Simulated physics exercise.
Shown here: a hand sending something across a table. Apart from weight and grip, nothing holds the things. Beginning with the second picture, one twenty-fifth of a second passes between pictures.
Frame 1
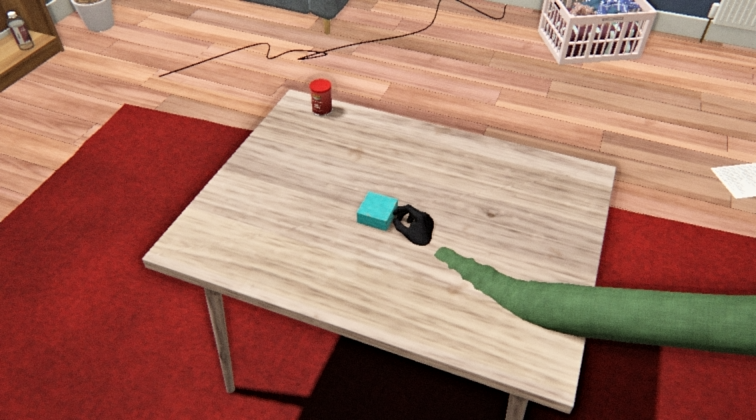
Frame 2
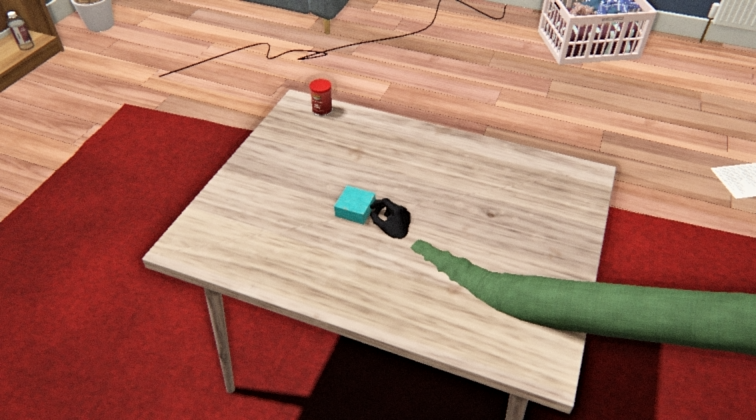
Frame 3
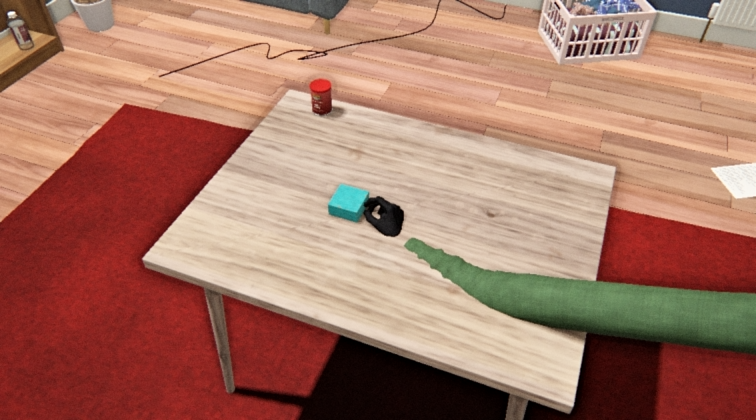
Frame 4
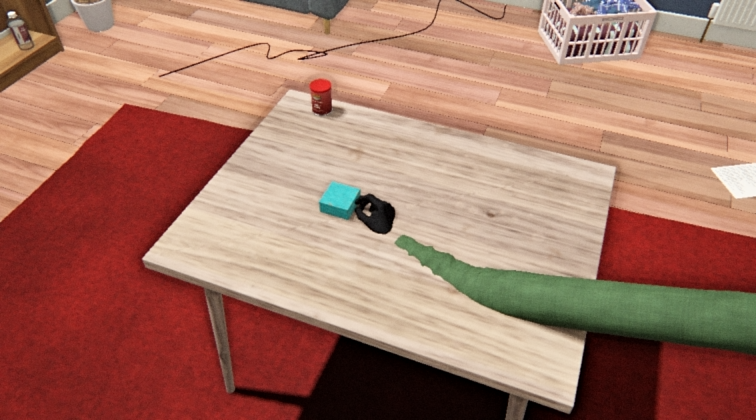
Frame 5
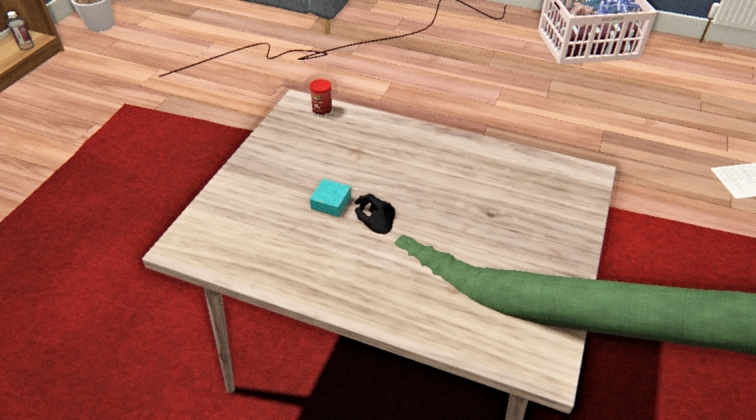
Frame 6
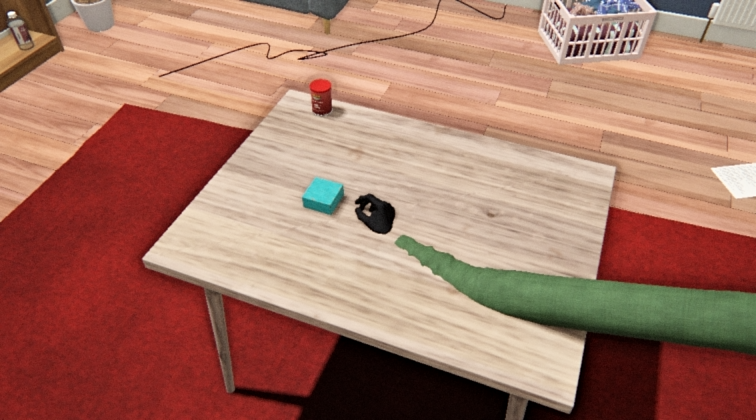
On a wooden table, a black hand with a green sleeve pushing a turquoise block leftward, then the block sliding slightly away.
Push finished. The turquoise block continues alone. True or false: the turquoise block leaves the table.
False.
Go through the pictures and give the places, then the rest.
In the first picture, under the hand; turquoise block (378, 211).
In the second picture, under the hand; turquoise block (355, 205).
In the third picture, under the hand; turquoise block (349, 203).
In the fourth picture, turquoise block (340, 200).
In the fifth picture, turquoise block (331, 198) slid a little.
In the sixth picture, turquoise block (323, 196) slid a little.
Then, 0.24 s after the last picture, turquoise block slid about its own width near (308, 191).
Then, 0.48 s after the last picture, turquoise block resting near (308, 191).
At rest, moved from the start, turquoise block. Seen from the same camera at the end, turquoise block near (308, 191).
